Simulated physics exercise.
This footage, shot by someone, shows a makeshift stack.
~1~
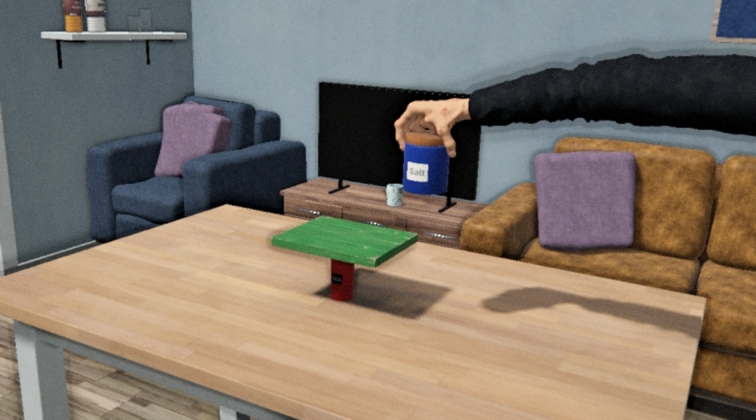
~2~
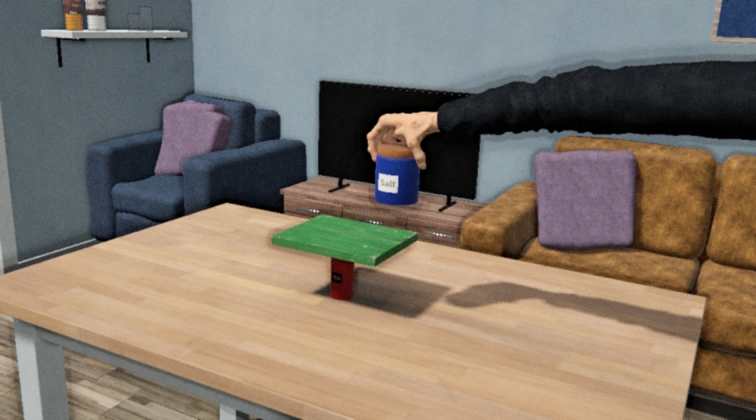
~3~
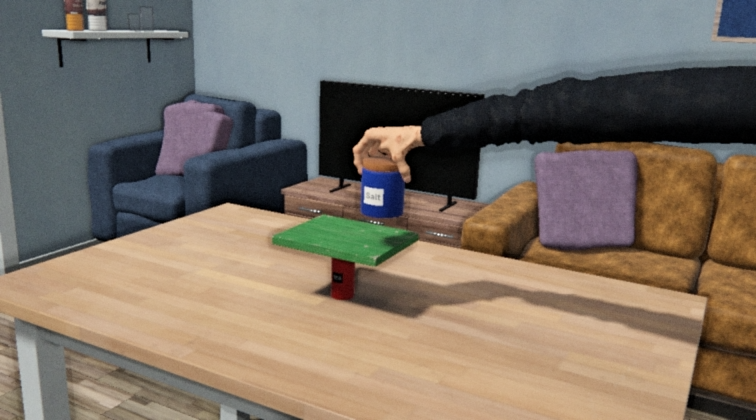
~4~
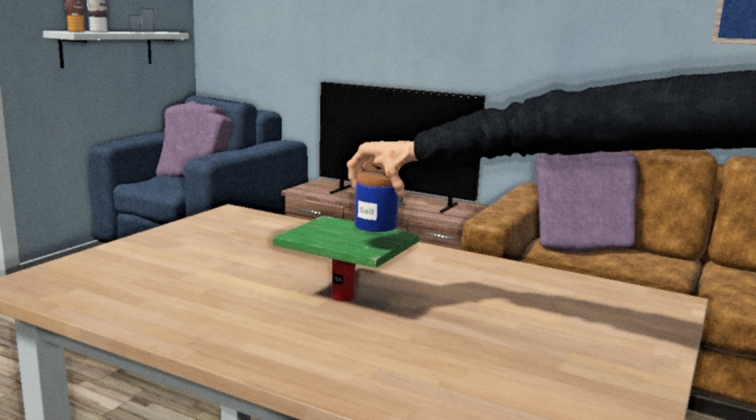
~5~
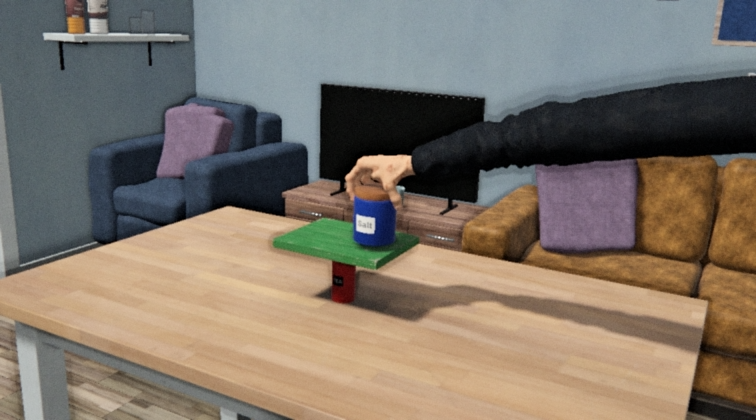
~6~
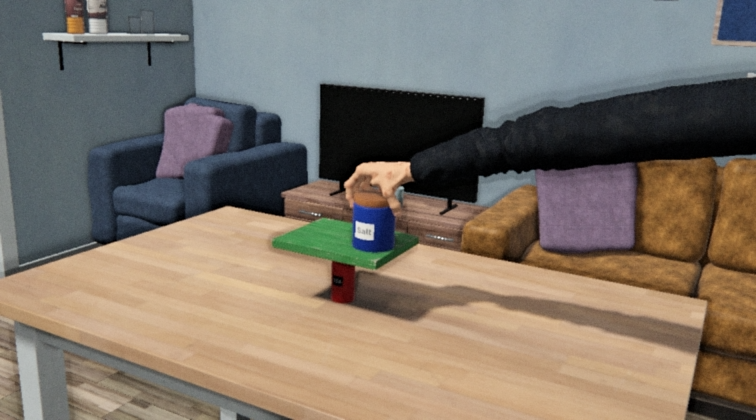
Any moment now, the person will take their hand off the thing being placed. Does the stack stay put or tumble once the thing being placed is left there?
It tumbles.
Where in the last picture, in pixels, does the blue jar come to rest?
The object finishes somewhere near (419, 307).
Then, 0.50 s past the last view, blue jar now fallen; green board rocked 62° from its first pose.
Then, 0.60 s past the last view, green board rocked 69° from its first pose.
Then, 0.80 s past the last view, green board now fallen; red shaker rocked 31° from its first pose.
Then, 1.00 s past the last view, red shaker now fallen.
Finally, fallen, red shaker, blue jar and green board. Final places as the last picture's camera would see them, blue jar near (419, 307). The stack gives way.
